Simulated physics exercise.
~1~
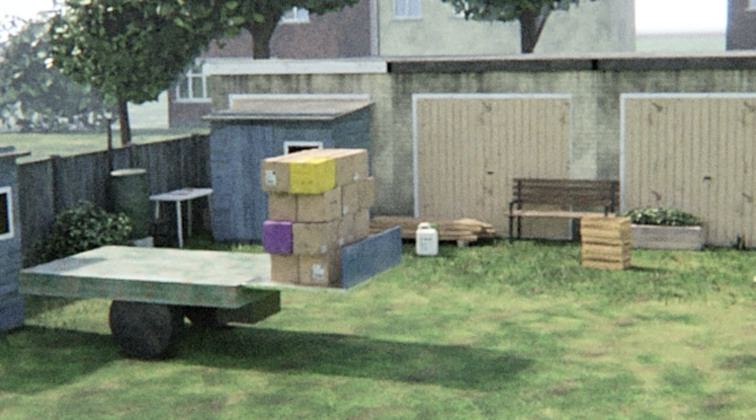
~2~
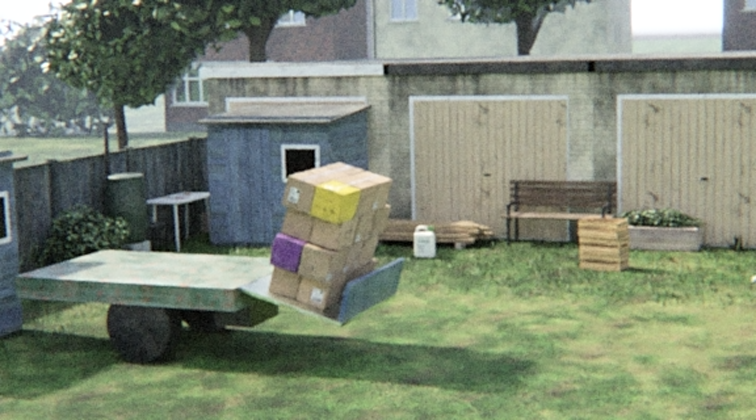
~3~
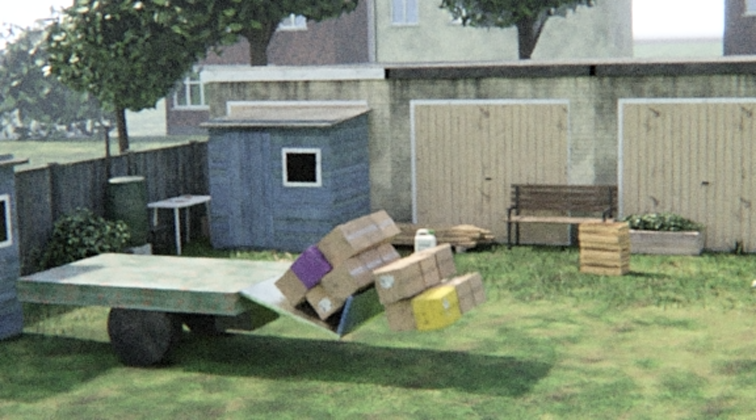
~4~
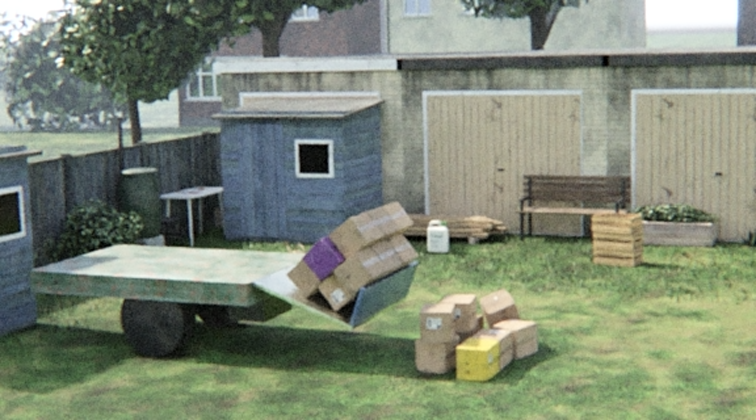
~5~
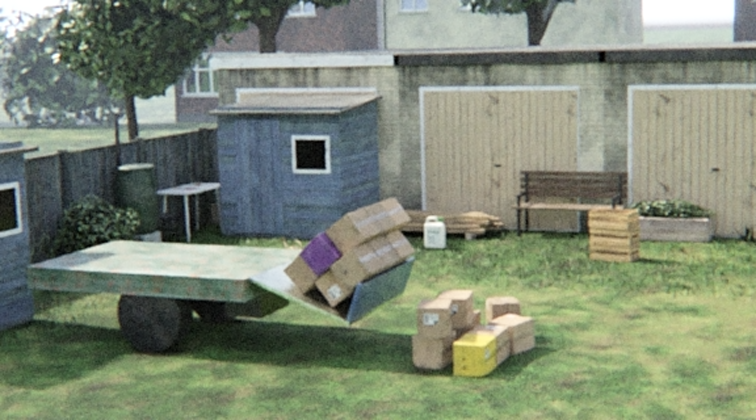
Stacked cardboard cartons leaning and toppling off a flatbed's drooping end flap, some landing on grass, the rest staying slumped aboard.
